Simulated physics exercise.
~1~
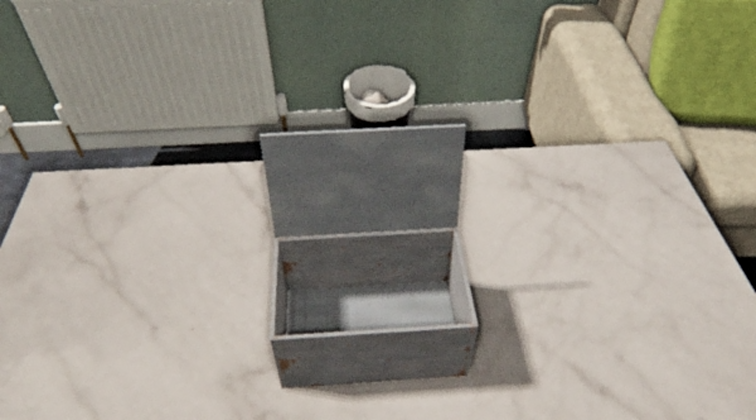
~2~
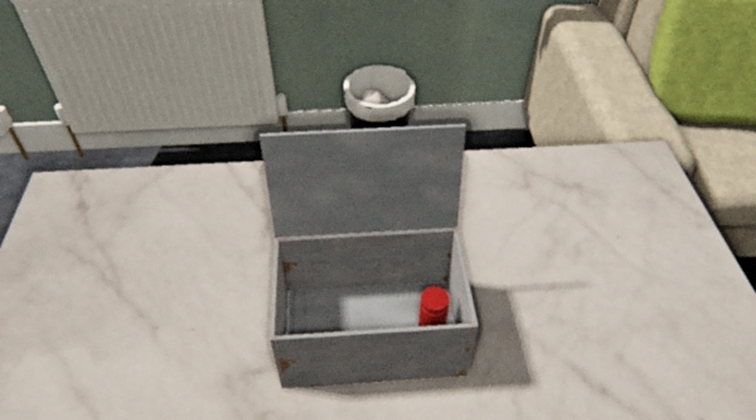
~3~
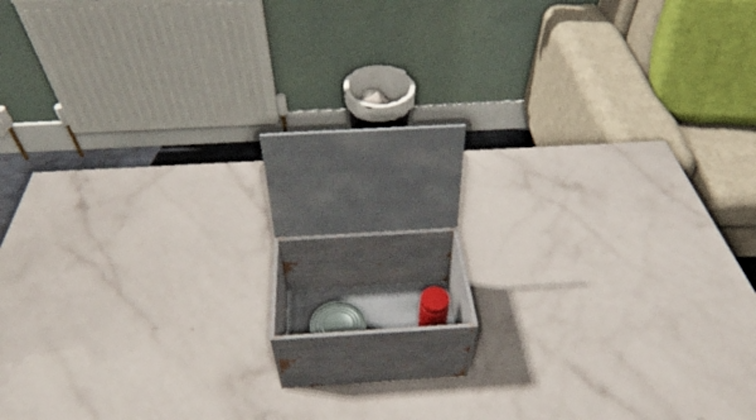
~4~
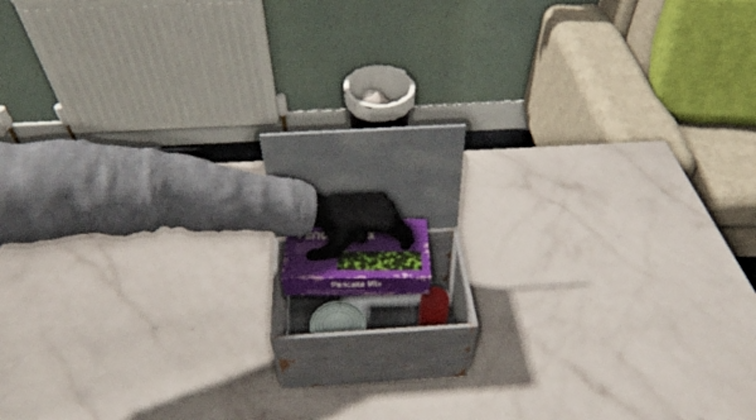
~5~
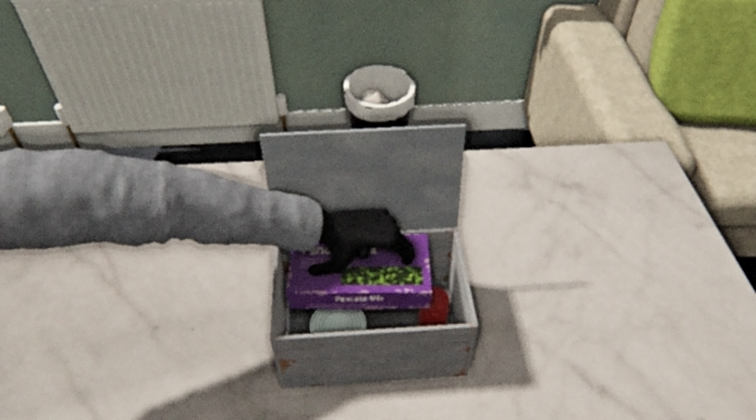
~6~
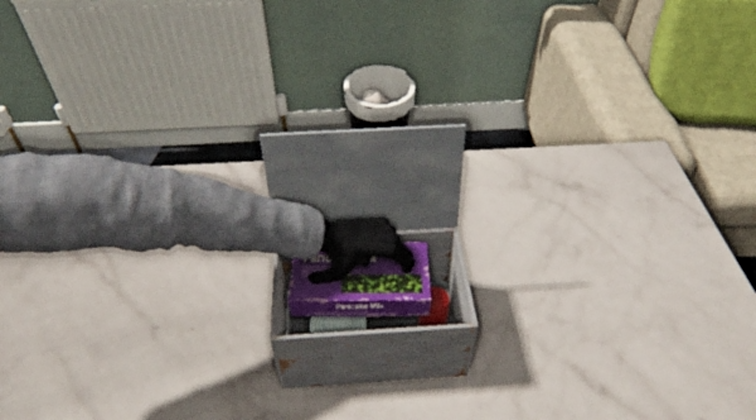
A gloved hand lowering a purple packet into an open grey case, after a red shaker and a pale round item appear inside.
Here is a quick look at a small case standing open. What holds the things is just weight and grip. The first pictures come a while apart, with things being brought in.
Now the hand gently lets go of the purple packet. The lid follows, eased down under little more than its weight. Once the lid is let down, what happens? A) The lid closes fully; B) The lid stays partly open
The answer is A.
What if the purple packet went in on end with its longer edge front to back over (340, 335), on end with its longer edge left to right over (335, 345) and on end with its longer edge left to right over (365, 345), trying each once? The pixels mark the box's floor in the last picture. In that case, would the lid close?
The lid stays partly open the first time, stays partly open the second time and stays partly open the third time.
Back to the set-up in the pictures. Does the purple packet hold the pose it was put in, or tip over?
After all that, it finishes out of line.
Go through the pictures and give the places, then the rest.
The last thing is not in view yet, in the first picture.
The last thing is not in view yet; red shaker (433, 315), in the second picture.
The last thing is not in view yet; red shaker (433, 315), in the third picture.
Coming down; purple packet (357, 257); red shaker (433, 315), in the fourth picture.
Coming down; purple packet (360, 271); red shaker (433, 315), in the fifth picture.
In place under the hand; purple packet (361, 279); red shaker (433, 315), in the sixth picture.
Then, 0.50 s past the last view, purple packet on its side near (364, 277).
Then, 1.40 s past the last view, lid 72° above the rim; purple packet on its side near (364, 277).
Then, 1.80 s past the last view, lid 41° above the rim; purple packet on its side near (364, 277).
Then, 2.10 s past the last view, lid 11° above the rim; purple packet on its side near (364, 277).
Finally, lid shut; down or leaning hard in the box, purple packet; the other 2 still in place. Final places as the last picture's camera would see them, purple packet near (364, 277).
